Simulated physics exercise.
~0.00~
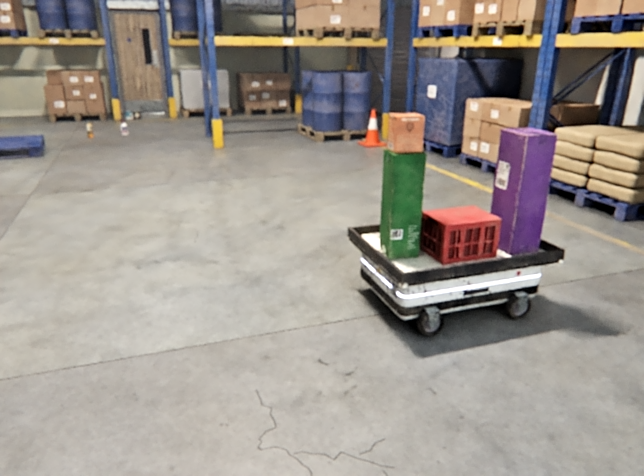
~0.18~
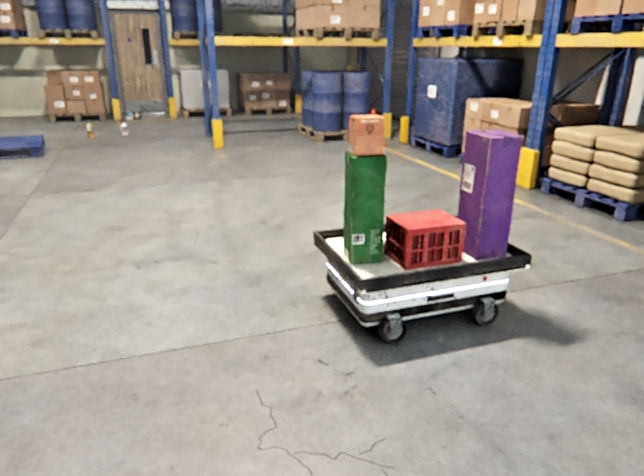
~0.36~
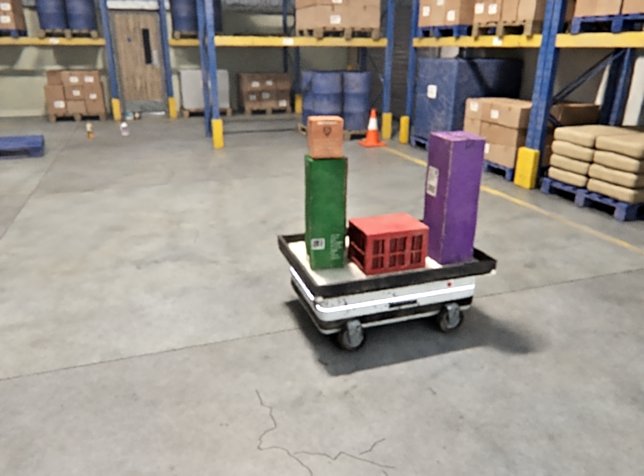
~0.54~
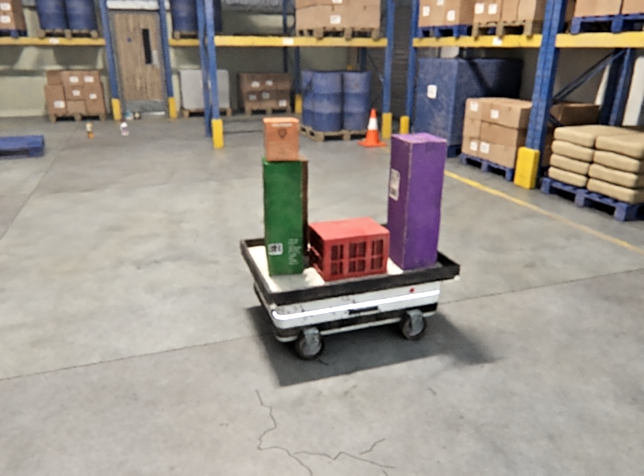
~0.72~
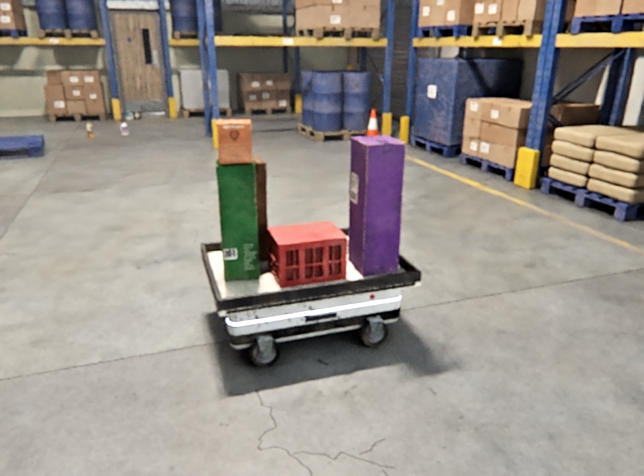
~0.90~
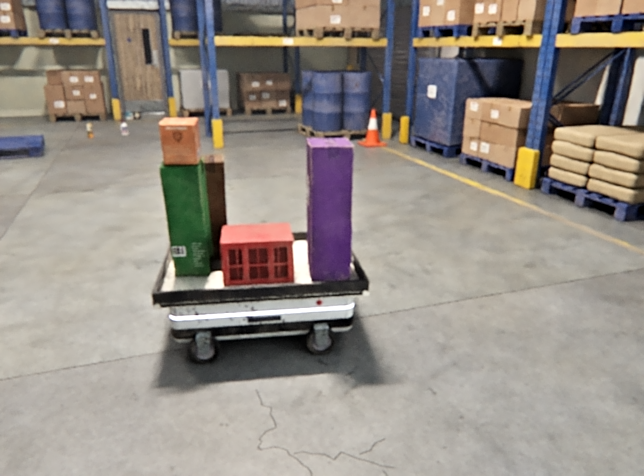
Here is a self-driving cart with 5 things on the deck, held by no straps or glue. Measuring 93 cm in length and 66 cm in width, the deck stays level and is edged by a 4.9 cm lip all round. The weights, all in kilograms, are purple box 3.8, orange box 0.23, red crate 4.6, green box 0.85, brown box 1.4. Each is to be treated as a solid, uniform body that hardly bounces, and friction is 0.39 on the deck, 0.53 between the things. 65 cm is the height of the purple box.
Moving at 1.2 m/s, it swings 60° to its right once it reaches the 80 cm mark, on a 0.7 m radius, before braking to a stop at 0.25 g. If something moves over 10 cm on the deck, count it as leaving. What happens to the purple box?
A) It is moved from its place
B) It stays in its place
(B) It stays in its place.
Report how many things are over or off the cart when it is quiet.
The number here is 3.
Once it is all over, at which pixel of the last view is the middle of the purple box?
It stops at about (146, 186).
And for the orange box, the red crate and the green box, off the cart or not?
Orange box: Goes out of bounds; red crate: Stays in bounds; green box: Goes out of bounds.
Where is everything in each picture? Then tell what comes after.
The first frame shows cart 0 cm along; purple box (520, 191); orange box (405, 133).
The second frame shows cart 22 cm along; green box (364, 208).
The third frame shows cart 43 cm along; orange box (325, 137); red crate (387, 243).
The fourth frame shows cart 65 cm along; green box (282, 216).
The fifth frame shows cart 86 cm along; orange box (234, 141); red crate (306, 253).
The sixth frame shows cart 108 cm along, turned 11°; purple box (329, 210); green box (189, 217) at 7° to upright.
Around 1.30 s, cart 156 cm along, turned 50°; orange box and green box now off the cart; brown box shifted 7 cm.
Around 1.70 s, cart 200 cm along, turned 60°; brown box at 3° to upright.
Finally (2.7 s), off the cart, orange box, green box and brown box; the other 2 still in place (within 10 cm). In the last view, purple box near (146, 186).
